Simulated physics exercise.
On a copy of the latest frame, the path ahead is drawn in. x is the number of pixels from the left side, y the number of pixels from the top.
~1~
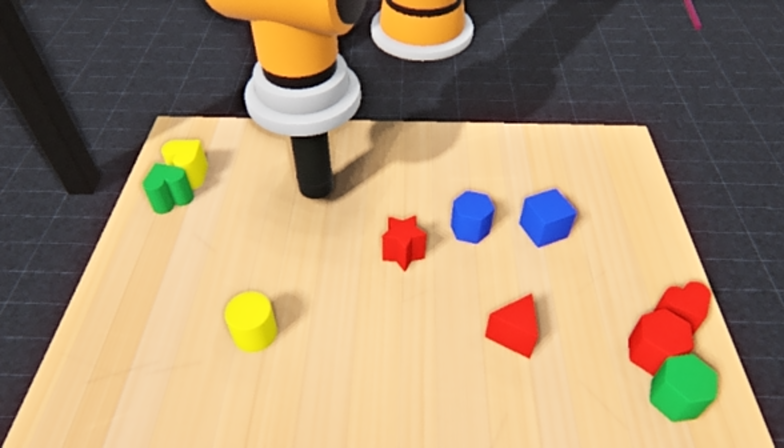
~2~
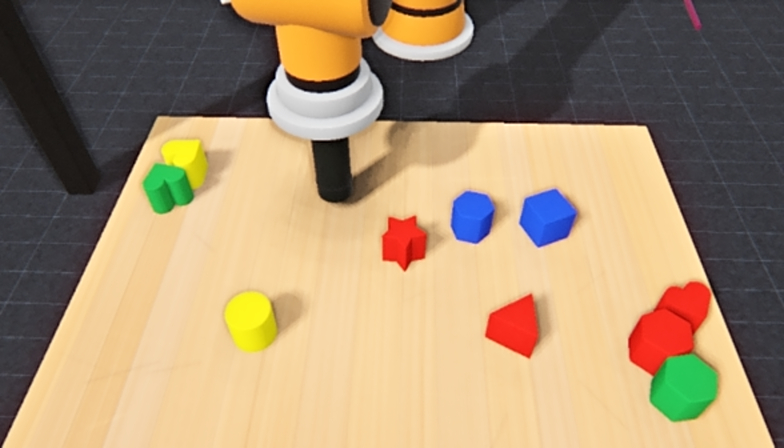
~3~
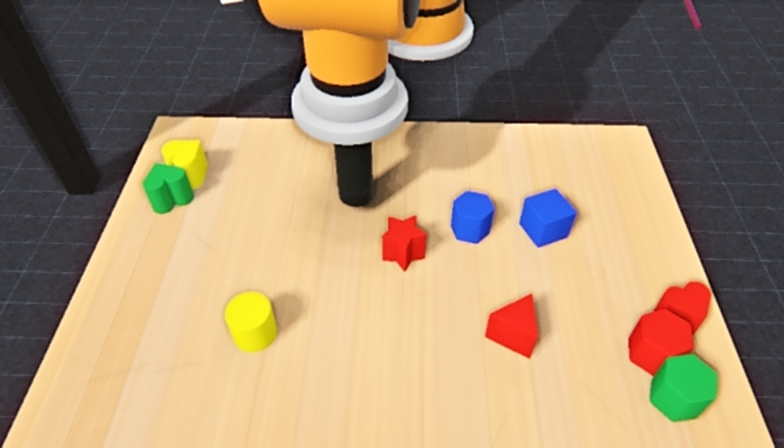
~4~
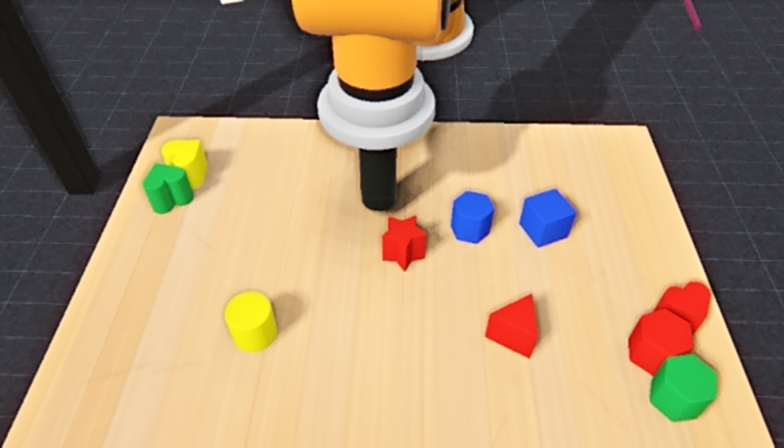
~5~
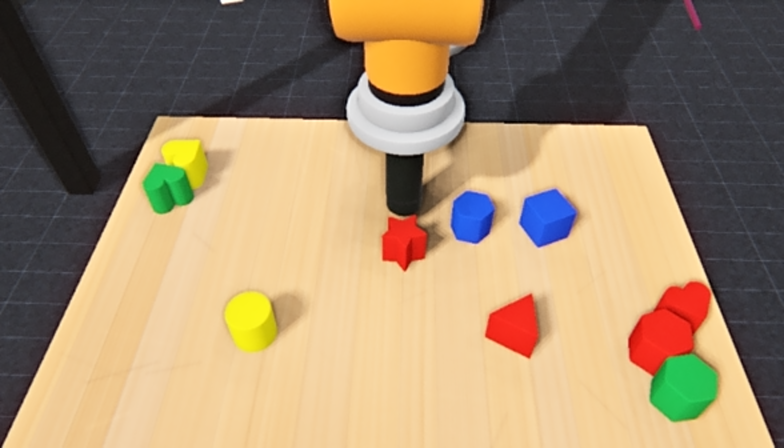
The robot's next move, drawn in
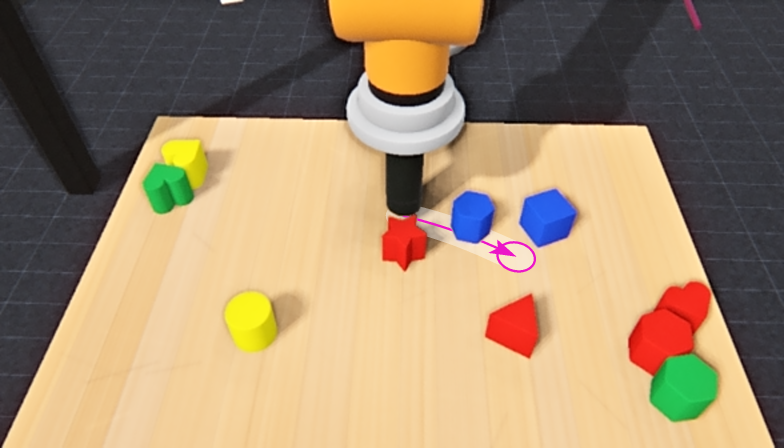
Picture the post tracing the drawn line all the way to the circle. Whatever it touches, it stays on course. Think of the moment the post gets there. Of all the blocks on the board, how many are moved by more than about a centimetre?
Blocks that move over 1 cm: Two.
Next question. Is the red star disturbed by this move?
It barely shifts, if at all.
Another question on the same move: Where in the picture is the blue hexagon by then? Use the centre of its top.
Close to (553, 218).
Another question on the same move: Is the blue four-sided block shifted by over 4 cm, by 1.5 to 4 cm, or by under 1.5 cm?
Distance: 1.5 to 4 cm.
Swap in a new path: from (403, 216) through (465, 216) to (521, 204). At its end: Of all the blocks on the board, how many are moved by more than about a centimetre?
Only one of them.
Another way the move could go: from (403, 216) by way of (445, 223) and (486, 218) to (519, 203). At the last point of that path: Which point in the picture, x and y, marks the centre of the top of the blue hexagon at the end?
Near (530, 211).
The line goes from (403, 216) over (441, 226) and (478, 240) to (516, 257).
What follows on the original path. One third of the way, post at (442, 215); blue hexagon at (483, 206).
Two thirds of the way, post at (481, 229); blue hexagon at (523, 213), turned 30° anticlockwise; blue four-sided block at (560, 204).
At the end, post at (519, 246); red star unmoved; blue hexagon at (553, 218), turned 75° anticlockwise; blue four-sided block at (576, 198).
